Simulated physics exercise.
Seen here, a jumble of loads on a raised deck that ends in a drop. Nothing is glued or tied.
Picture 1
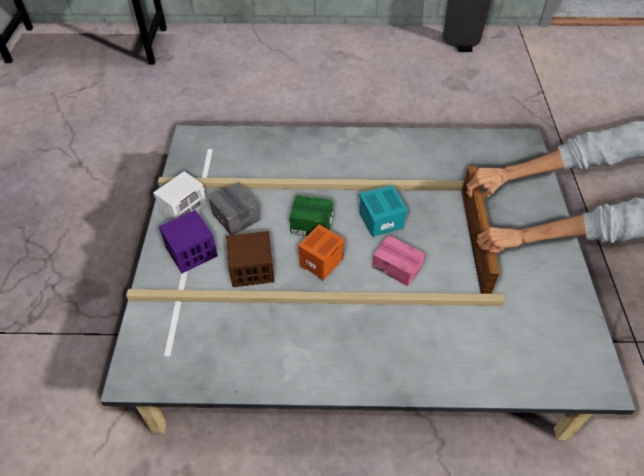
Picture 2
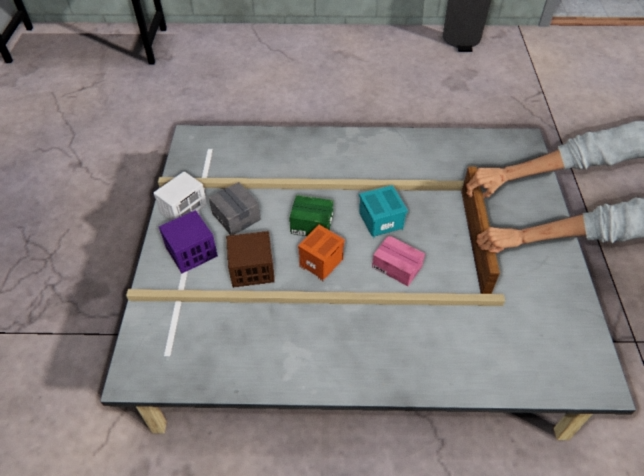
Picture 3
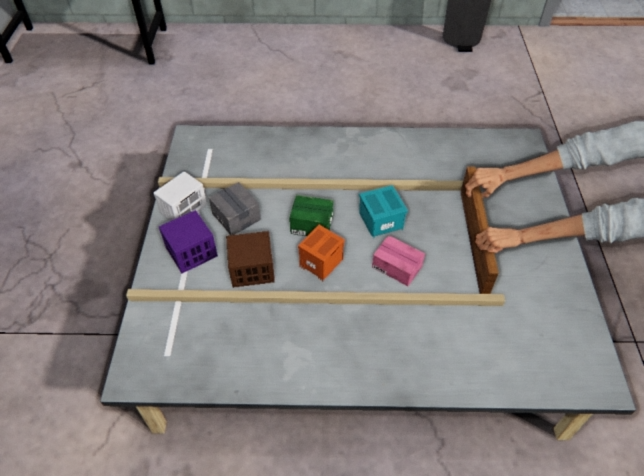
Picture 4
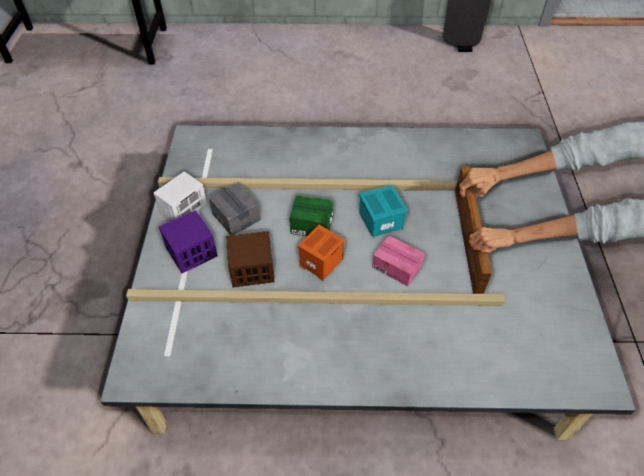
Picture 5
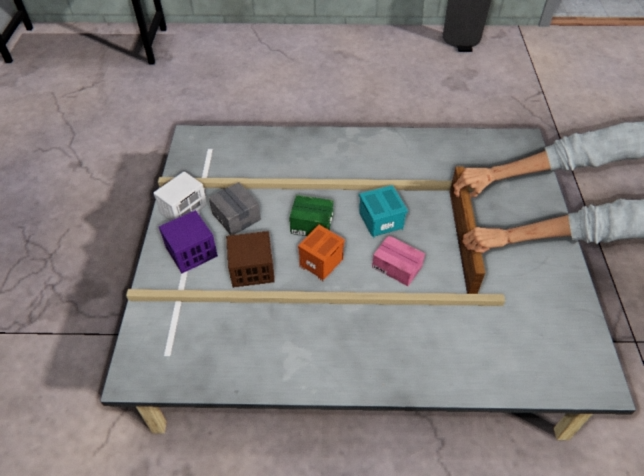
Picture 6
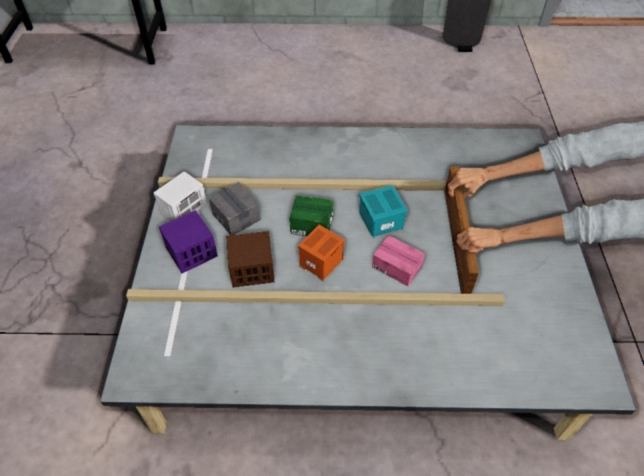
A brown plank gripped by two hands in grey sleeves stays still at first, then slides slowly a short way left between two pale wooden rails on a grey table, seen from above in a concrete-floored room. White, purple, grey and brown boxes sit at left near a white tape line, with green, orange, turquoise and pink ones rightward. The boxes and the camera stay still.
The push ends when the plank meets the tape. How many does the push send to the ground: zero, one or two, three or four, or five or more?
The number that fall off is five or more.
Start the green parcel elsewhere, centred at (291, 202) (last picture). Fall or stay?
It goes over.
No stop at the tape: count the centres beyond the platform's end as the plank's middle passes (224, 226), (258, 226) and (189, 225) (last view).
In that order 3, 1 and 5.
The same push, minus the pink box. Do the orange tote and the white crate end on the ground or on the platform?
The orange tote is kept; the white crate goes over.
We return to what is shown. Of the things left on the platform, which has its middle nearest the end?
The orange tote.
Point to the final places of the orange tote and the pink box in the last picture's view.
The orange tote at (147, 231), the pink box at (160, 267).
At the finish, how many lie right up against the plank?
2 of them.
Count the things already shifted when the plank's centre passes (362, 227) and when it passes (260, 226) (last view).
The counts are 4 and 8.
A little later, none off yet; white crate at rest near (181, 199); purple crate at rest near (189, 242); grey parcel at rest near (235, 209).
When it is over, the number that fall off is five or more; down, green parcel, brown crate, grey parcel, purple crate and white crate.
